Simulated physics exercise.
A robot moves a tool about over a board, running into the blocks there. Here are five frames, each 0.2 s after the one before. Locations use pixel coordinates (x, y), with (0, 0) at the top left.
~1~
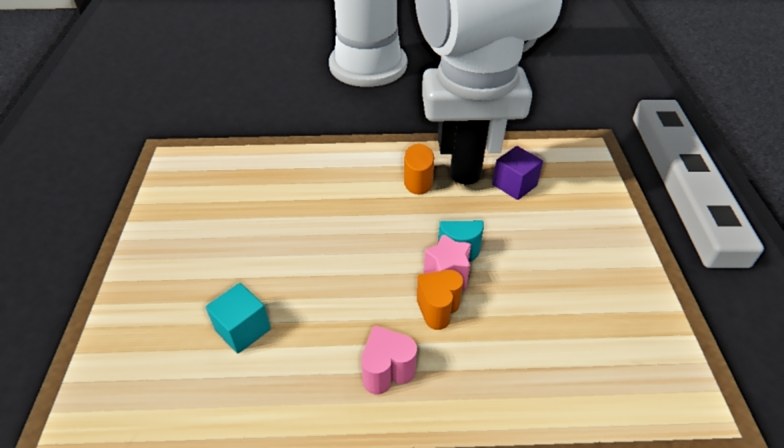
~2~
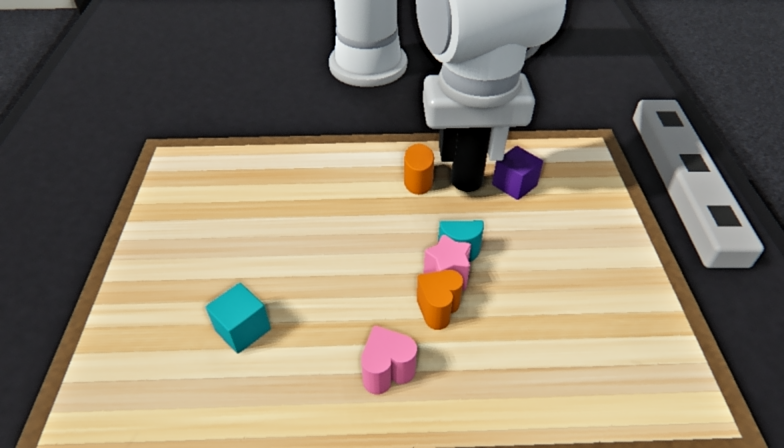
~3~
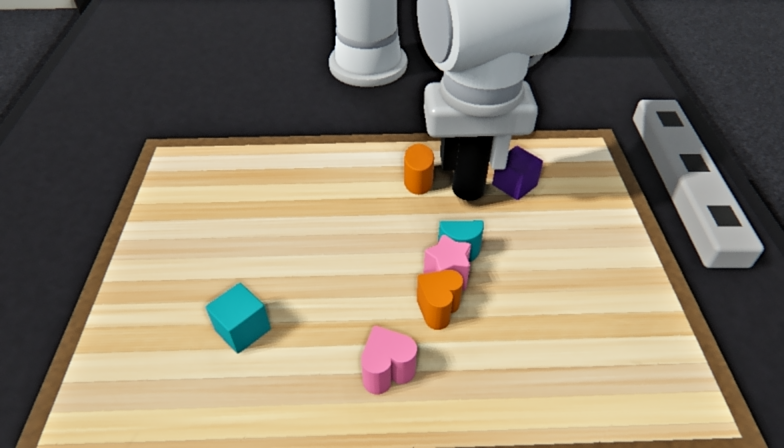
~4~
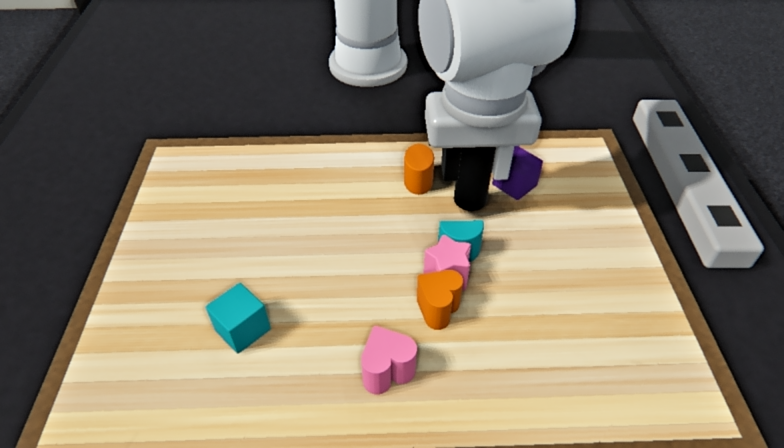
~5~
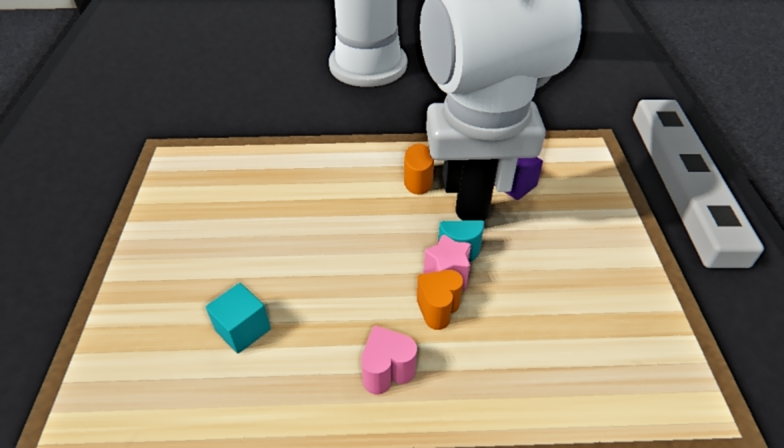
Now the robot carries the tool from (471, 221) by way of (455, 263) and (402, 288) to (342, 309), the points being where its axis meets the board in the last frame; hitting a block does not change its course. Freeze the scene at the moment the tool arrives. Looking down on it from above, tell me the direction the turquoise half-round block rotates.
Counterclockwise from above.
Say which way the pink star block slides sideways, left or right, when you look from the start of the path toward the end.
It goes left.
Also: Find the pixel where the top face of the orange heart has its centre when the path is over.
Expect it around (426, 354).
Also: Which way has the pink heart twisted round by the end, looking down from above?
Clockwise rotation.
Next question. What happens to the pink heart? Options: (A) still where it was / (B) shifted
The one that fits is B, shifted.
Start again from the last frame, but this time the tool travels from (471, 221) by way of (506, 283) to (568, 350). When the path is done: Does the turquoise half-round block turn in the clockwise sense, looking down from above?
I believe so.
The first path, step by step. One third of the way, tool at (455, 254); orange heart at (423, 315); pink star block at (427, 282); turquoise half-round block at (445, 260), turned 20° clockwise.
Two thirds of the way, tool at (402, 279); pink heart at (382, 362), turned 35° clockwise; orange heart at (423, 350), turned 20° anticlockwise; pink star block at (398, 319), turned 20° anticlockwise; turquoise half-round block at (403, 289).
At the end, tool at (341, 300); pink heart at (379, 367), turned 30° clockwise; orange heart at (426, 354), turned 30° anticlockwise; pink star block at (394, 327), turned 30° anticlockwise; turquoise half-round block at (392, 296), turned 20° anticlockwise.
